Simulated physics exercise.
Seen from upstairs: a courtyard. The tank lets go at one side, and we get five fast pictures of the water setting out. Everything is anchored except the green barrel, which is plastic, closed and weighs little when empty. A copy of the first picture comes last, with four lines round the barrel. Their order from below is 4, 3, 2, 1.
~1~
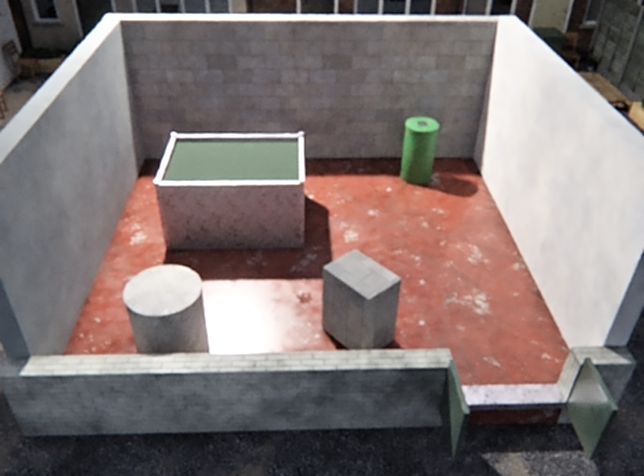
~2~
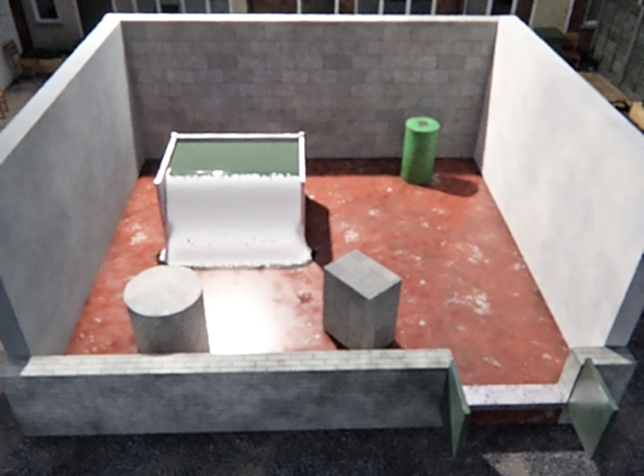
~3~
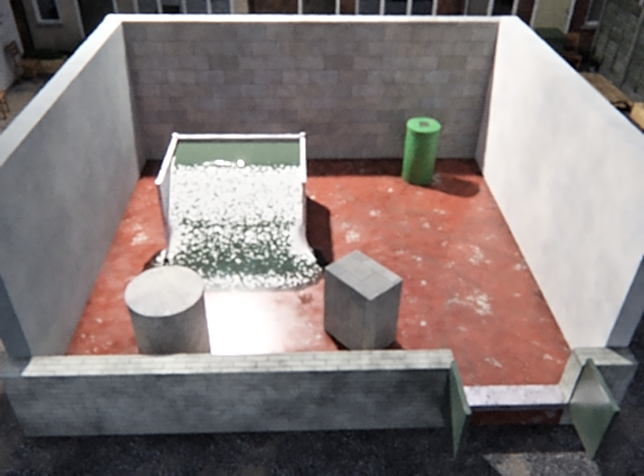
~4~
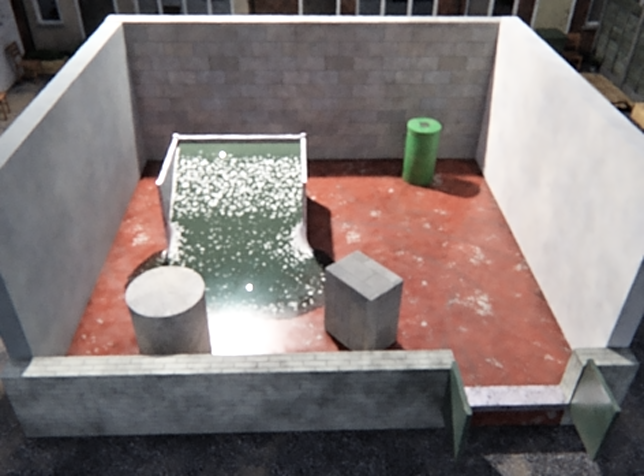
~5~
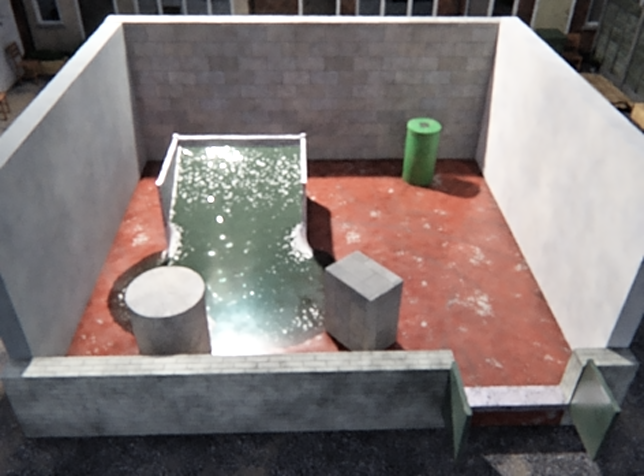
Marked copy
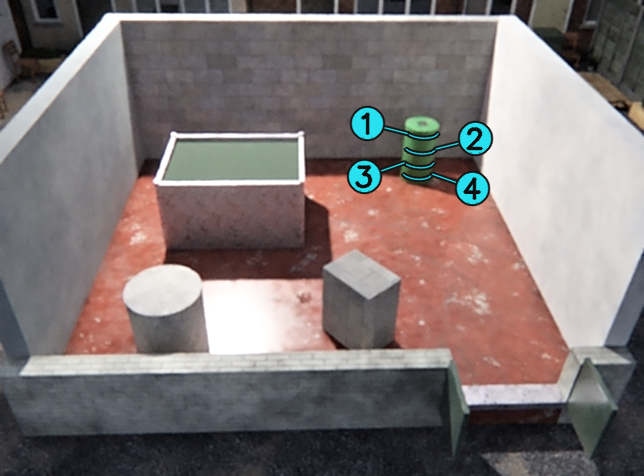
A walled yard with a red, worn floor is seen from upstairs, with a grey block wall at the back and an open gate at the front right. A pale tank full of green water stands at the left, a green barrel at the back right, and a grey cylinder and block nearer. Water pours from the tank's front, foaming white, then spreads greenish across the floor between the cylinder and block.
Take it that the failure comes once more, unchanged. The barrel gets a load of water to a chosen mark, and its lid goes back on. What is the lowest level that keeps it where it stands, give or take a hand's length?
Go for 4.
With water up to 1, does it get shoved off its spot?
No, not at all.
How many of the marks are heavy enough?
All of them.
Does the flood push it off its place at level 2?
No, that is safe.
On the marked copy, 1 at (424, 138); 2 at (422, 154); 3 at (421, 167); 4 at (419, 179); from the bottom up 4, 3, 2, 1.
If 1 is chosen, it does not move.
If 2 is chosen, it does not move.
If 3 is chosen, it does not move.
If 4 is chosen, it does not move.
